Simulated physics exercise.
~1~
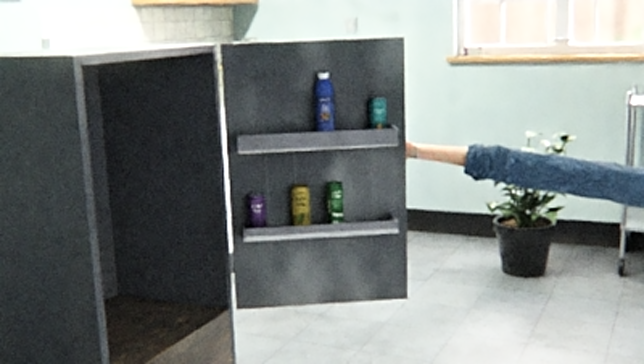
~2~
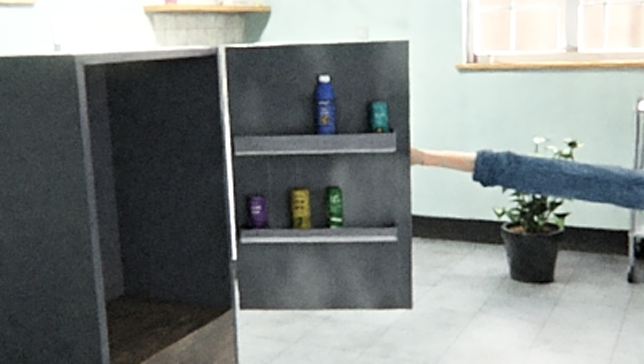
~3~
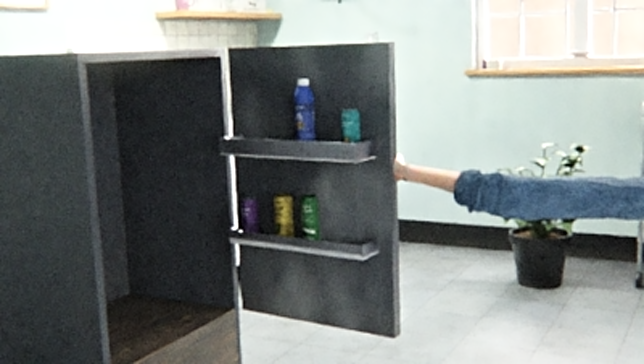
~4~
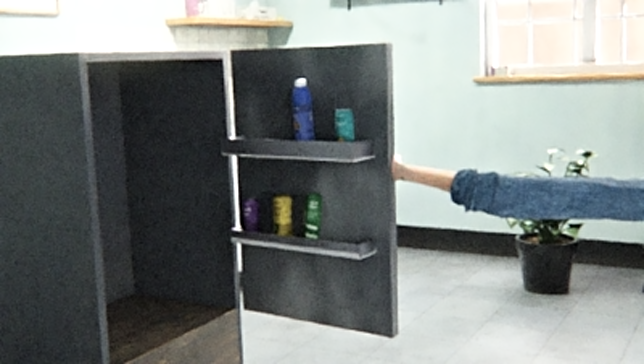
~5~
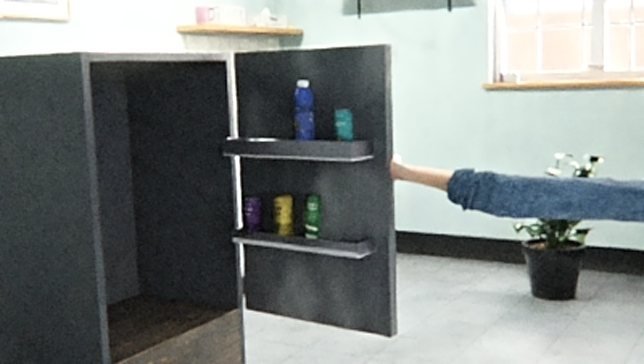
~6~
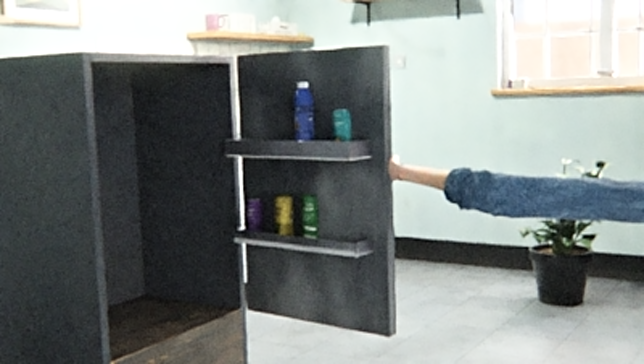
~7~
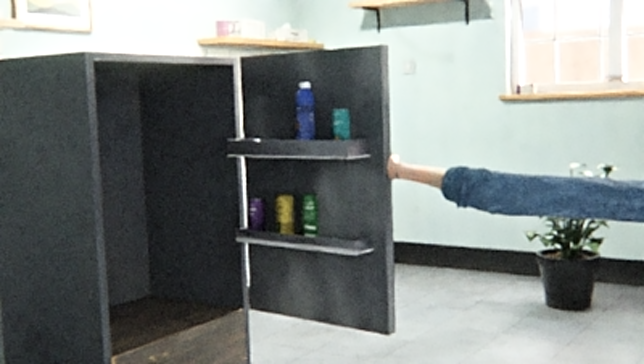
Dark cabinet door swinging and stopping partly open under an outstretched hand, five colourful containers staying upright on its two racks.
